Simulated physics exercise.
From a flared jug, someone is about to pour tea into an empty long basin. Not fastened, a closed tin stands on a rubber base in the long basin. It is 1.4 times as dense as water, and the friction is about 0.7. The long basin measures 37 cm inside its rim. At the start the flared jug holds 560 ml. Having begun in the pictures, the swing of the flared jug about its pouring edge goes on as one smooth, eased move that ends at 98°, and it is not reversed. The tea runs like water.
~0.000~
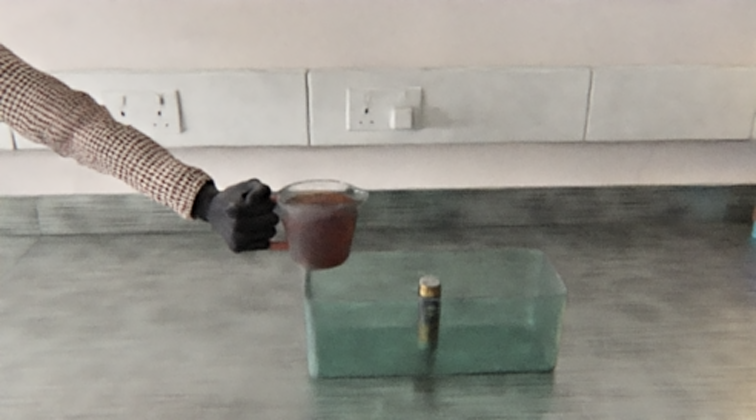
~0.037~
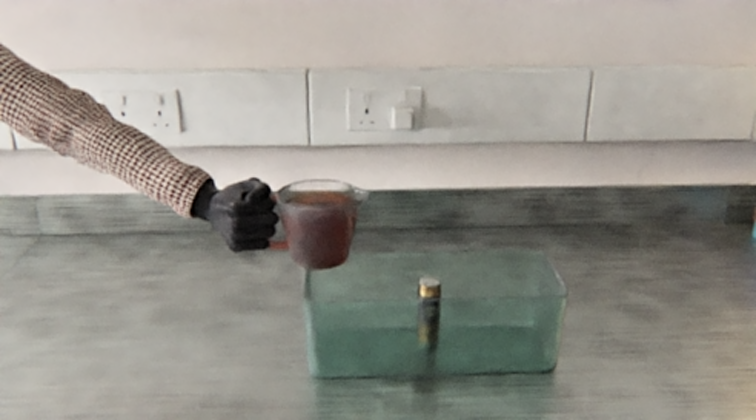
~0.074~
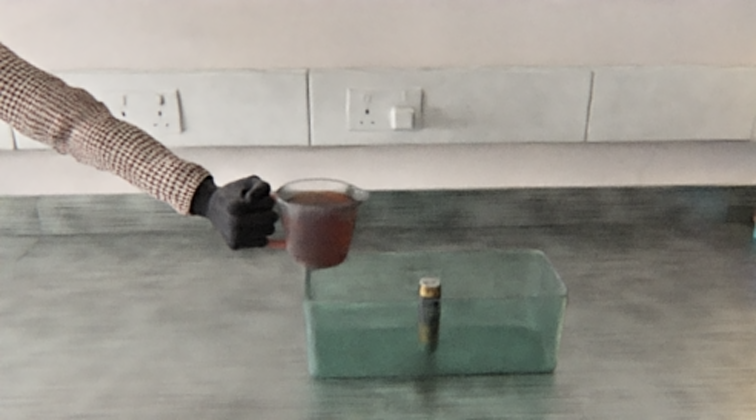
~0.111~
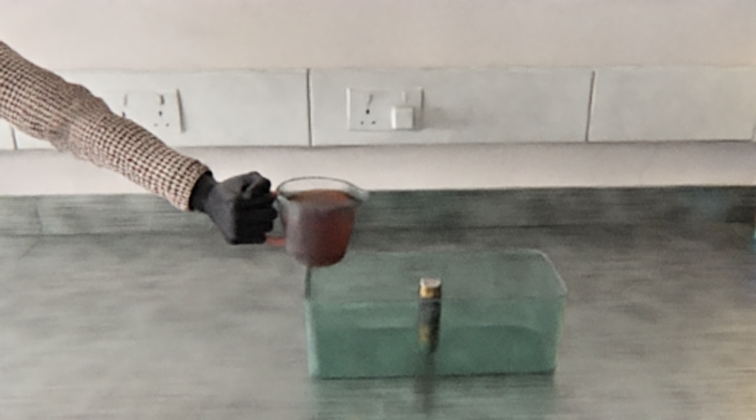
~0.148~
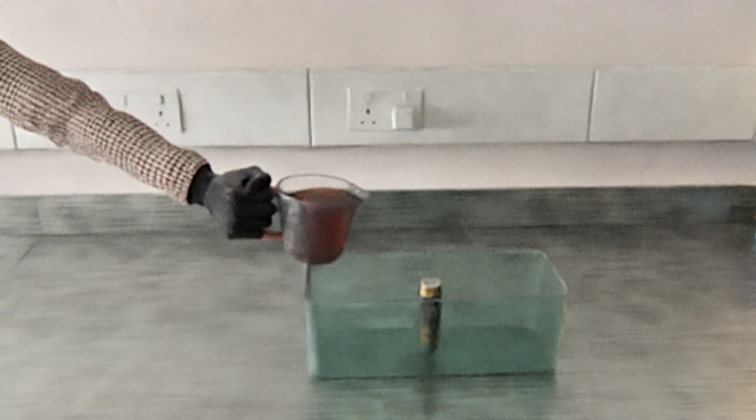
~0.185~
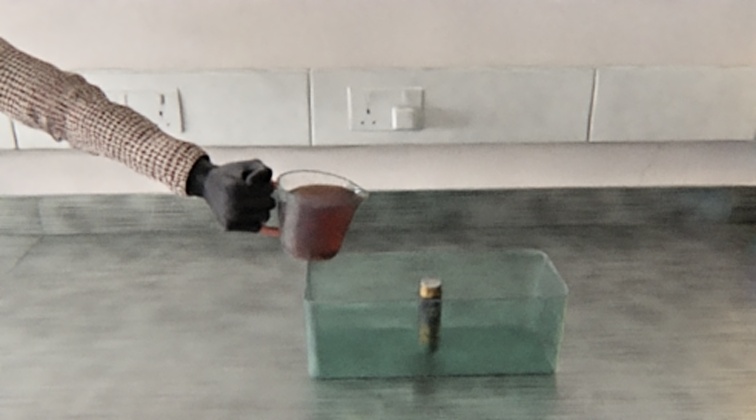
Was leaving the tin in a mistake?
No. My bet is it never capsizes.
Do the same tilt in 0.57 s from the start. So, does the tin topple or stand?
Result: Tin upright.
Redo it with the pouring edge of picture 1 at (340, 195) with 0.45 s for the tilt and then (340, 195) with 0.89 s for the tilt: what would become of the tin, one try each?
First it tips over; then it tips over.
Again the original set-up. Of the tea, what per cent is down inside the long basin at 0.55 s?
At that time the basin holds about 3 per cent of the liquid.
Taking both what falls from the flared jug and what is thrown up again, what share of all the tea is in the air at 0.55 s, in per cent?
Some 24 % is the figure.
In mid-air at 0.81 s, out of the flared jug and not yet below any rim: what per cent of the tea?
In-air share: About 32 %.
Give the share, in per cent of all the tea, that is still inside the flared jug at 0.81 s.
16 %.
By 0.55 s the tilt is 66° and 73 per cent is still to pour; the tin stands where it began.
By 0.81 s the tilt is 96° and 16 per cent is still to pour; the tin stands where it began.
By 1.09 s the tilt is 98° and 0 per cent is still to pour; the tin stands where it began.
By 1.39 s the tilt is 98° and 0 per cent is still to pour; the tin stands where it began.
At rest the tin stands where it began.
